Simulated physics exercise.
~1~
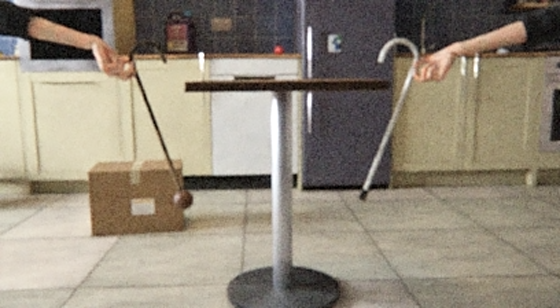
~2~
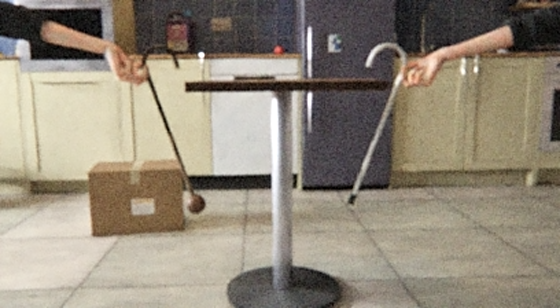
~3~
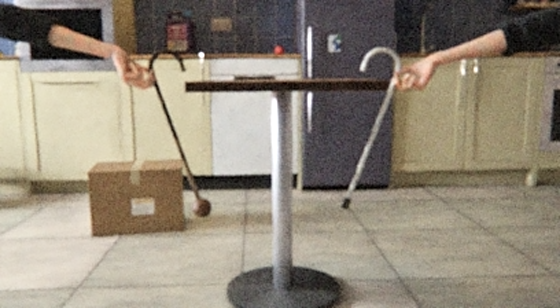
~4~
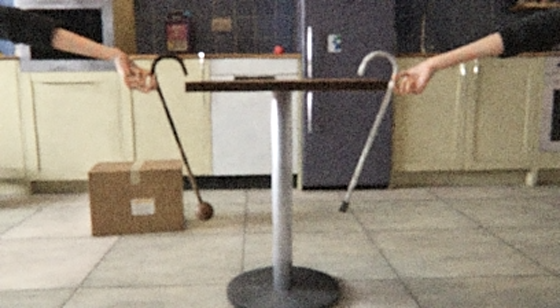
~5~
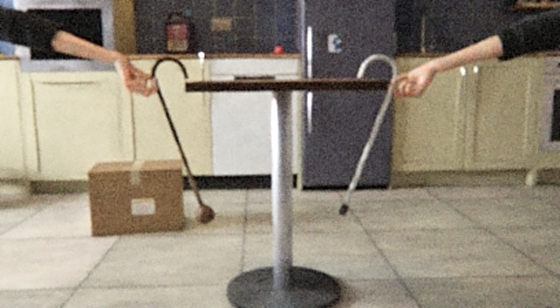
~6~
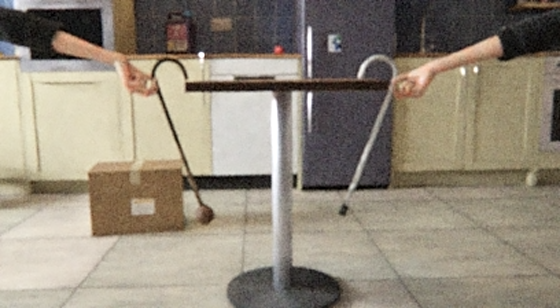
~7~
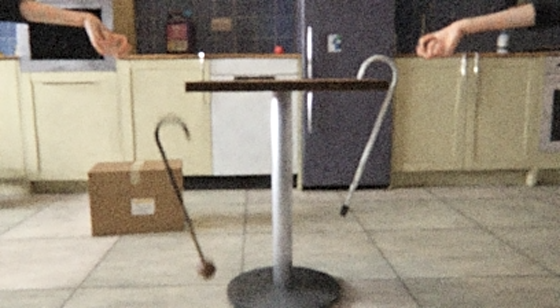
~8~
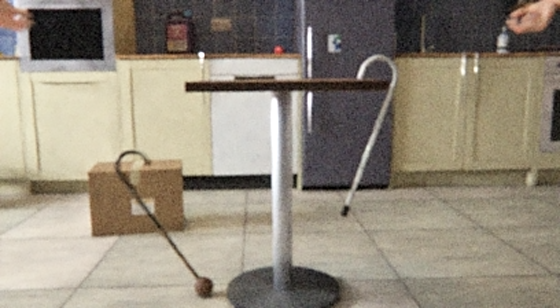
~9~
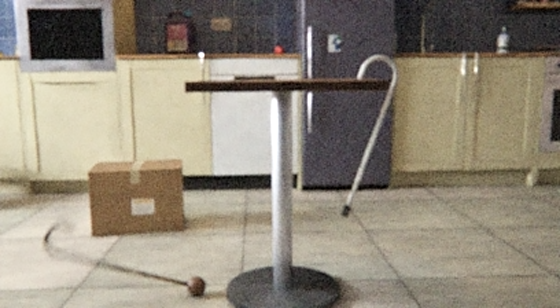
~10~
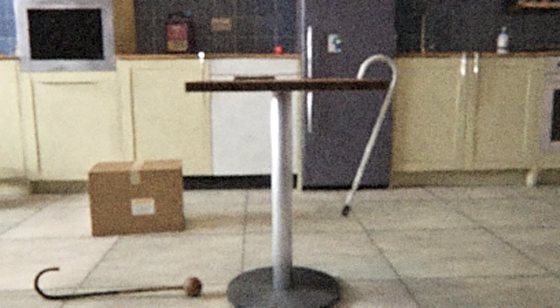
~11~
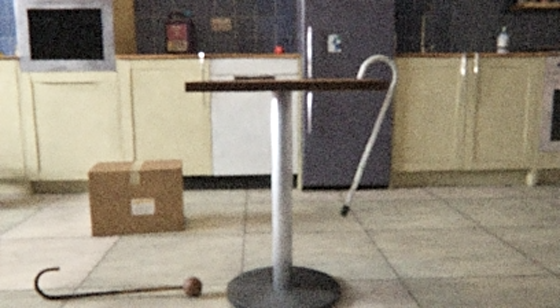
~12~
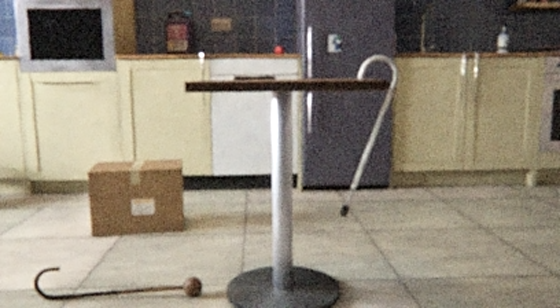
Brown hooked stick with a ball end dropping to the kitchen floor after two hands let go, white cane staying hooked on the table edge.
